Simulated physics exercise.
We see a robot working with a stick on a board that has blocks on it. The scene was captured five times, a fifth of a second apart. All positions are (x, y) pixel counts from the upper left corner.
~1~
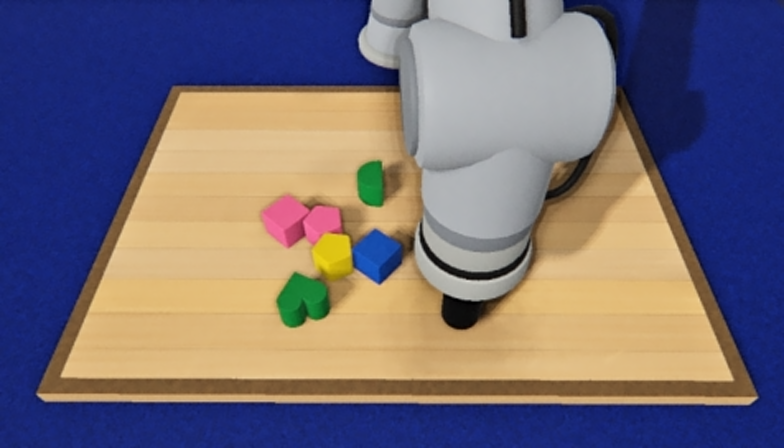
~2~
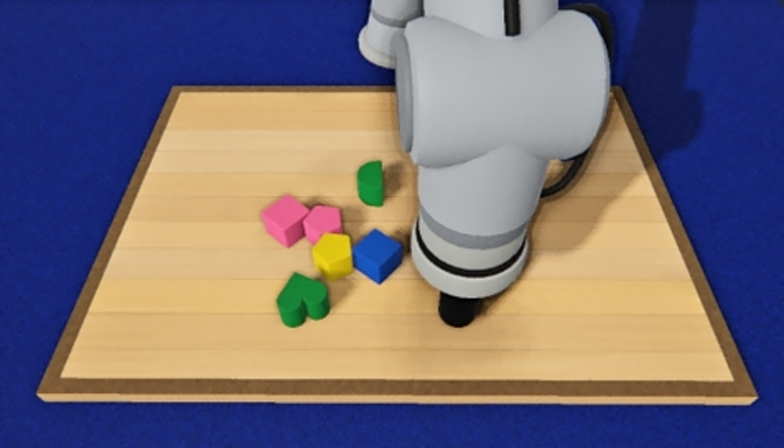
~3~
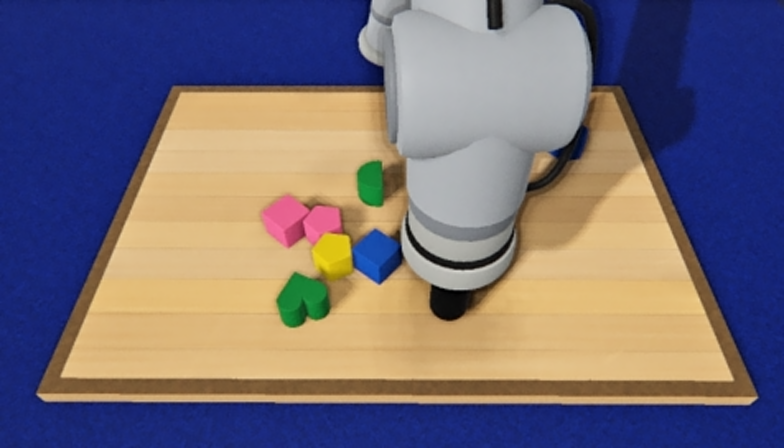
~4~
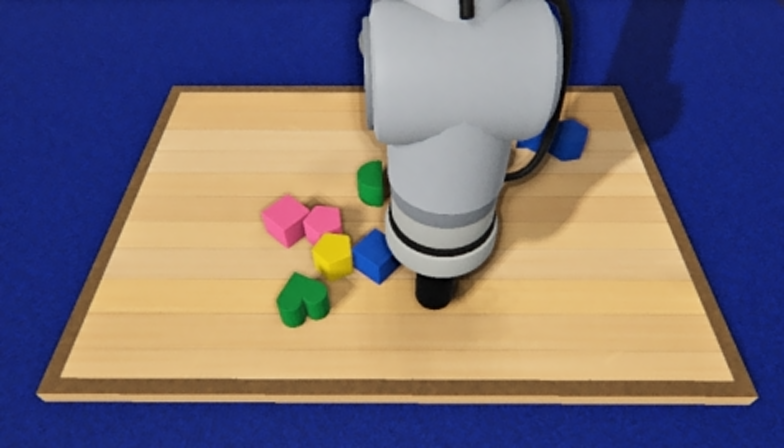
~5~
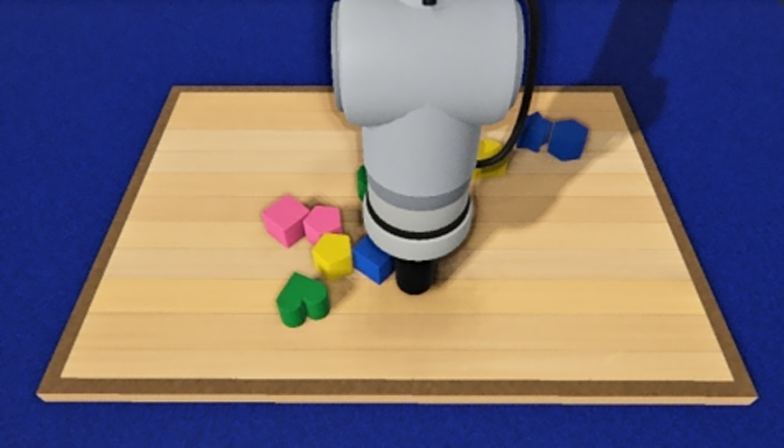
At first, a robot arm holds a black stick against a wooden board, right of a cluster of pink, yellow, blue and green blocks. The arm slides the stick left and slightly up toward the blue block, uncovering blue and yellow blocks behind it, while the clustered blocks stay still.
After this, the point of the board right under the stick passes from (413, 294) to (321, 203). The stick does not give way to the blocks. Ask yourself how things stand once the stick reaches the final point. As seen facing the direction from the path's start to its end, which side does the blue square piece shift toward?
The answer is left.
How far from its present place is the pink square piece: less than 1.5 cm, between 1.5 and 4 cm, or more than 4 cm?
That block covers upwards of 4 cm.
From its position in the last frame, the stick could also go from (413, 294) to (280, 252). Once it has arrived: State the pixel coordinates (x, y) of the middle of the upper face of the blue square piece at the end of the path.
It will likely be found at (358, 227).
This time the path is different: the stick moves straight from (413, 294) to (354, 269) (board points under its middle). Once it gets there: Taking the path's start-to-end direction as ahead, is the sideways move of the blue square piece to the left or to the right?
With start-to-end as forward, it shifts right.
What follows on the original path. One third of the way, stick at (378, 247); pink square piece at (279, 209), turned 15° anticlockwise; pink pentagon at (316, 214), turned 15° clockwise; yellow pentagon at (319, 246), turned 35° anticlockwise; blue square piece at (350, 225).
Two thirds of the way, stick at (347, 217); pink square piece at (252, 199), turned 65° anticlockwise; pink pentagon at (286, 192), turned 25° clockwise; yellow pentagon at (318, 246), turned 40° anticlockwise; blue square piece at (317, 200), turned 25° anticlockwise.
At the end, stick at (319, 190); pink square piece at (229, 198), turned 90° anticlockwise; pink pentagon at (254, 177); yellow pentagon at (318, 246), turned 40° anticlockwise; blue square piece at (286, 177), turned 40° anticlockwise.
